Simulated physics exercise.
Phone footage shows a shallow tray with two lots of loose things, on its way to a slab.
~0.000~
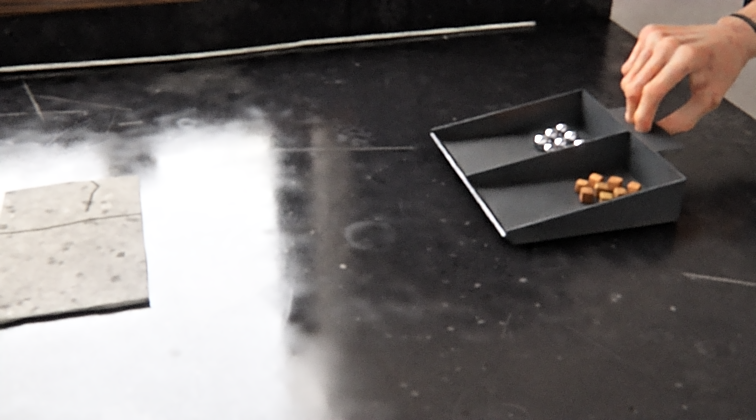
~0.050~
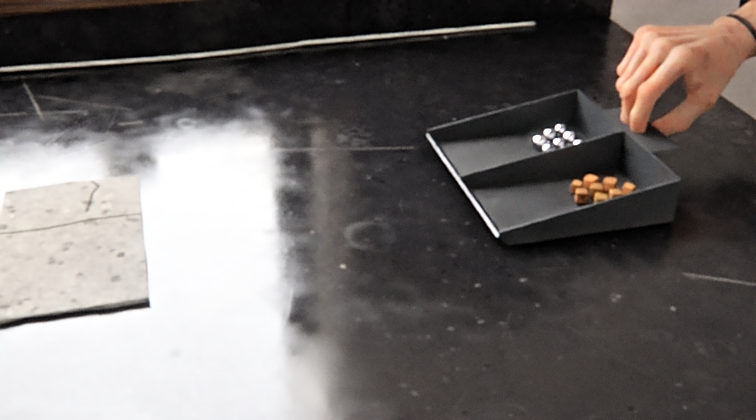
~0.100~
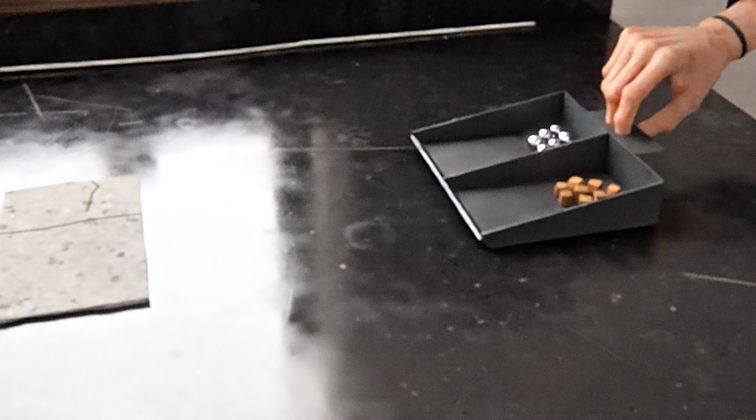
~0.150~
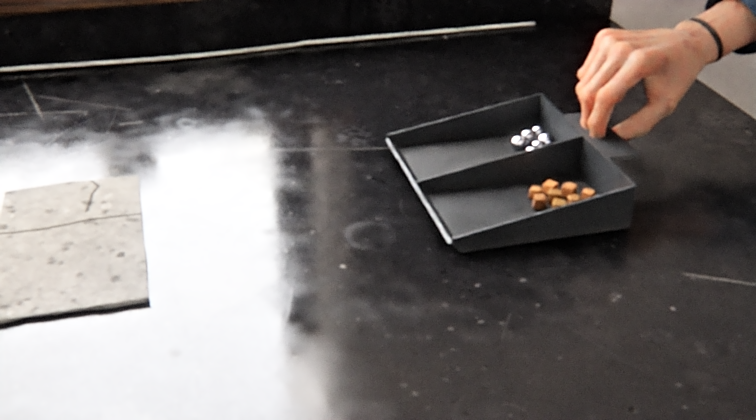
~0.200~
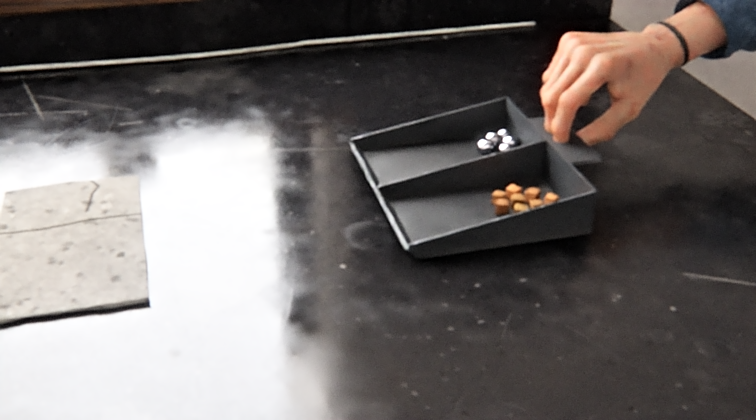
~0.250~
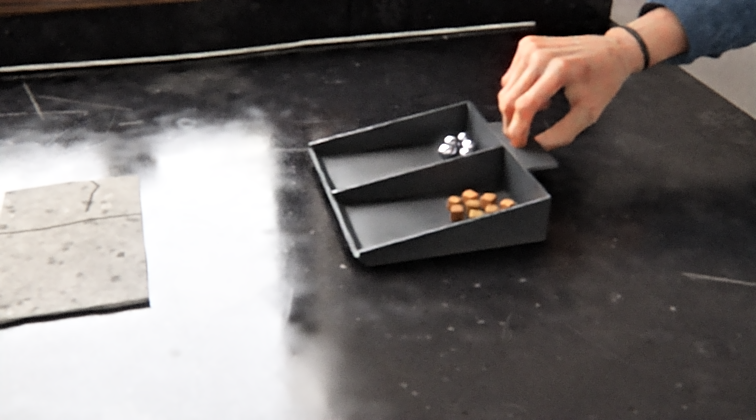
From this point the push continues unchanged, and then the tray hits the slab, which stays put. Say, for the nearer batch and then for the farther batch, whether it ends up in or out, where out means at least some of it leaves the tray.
Nearer batch - in; farther batch - out.
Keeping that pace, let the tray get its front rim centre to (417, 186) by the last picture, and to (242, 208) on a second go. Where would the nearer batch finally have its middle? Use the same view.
Lab note: Final centre roughly (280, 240) at the first pace, roughly (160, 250) at the second.
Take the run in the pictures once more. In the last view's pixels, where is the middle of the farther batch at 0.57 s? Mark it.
Roughly (216, 184).
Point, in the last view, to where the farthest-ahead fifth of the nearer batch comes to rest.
Roughly at (175, 252).
After 0.36 s, tray still sliding, front rim near (239, 208); nearer batch all inside; farther batch all inside.
After 0.57 s, tray stopped at the slab; nearer batch all inside, moved towards the front rim; farther batch all inside, moved towards the front rim.
After 0.78 s, tray stopped at the slab; nearer batch all inside, moved towards the front rim; farther batch about two thirds out of the tray.
By the end (1.6 s), tray stopped at the slab; nearer batch all inside, moved towards the front rim; farther batch about two thirds out of the tray.
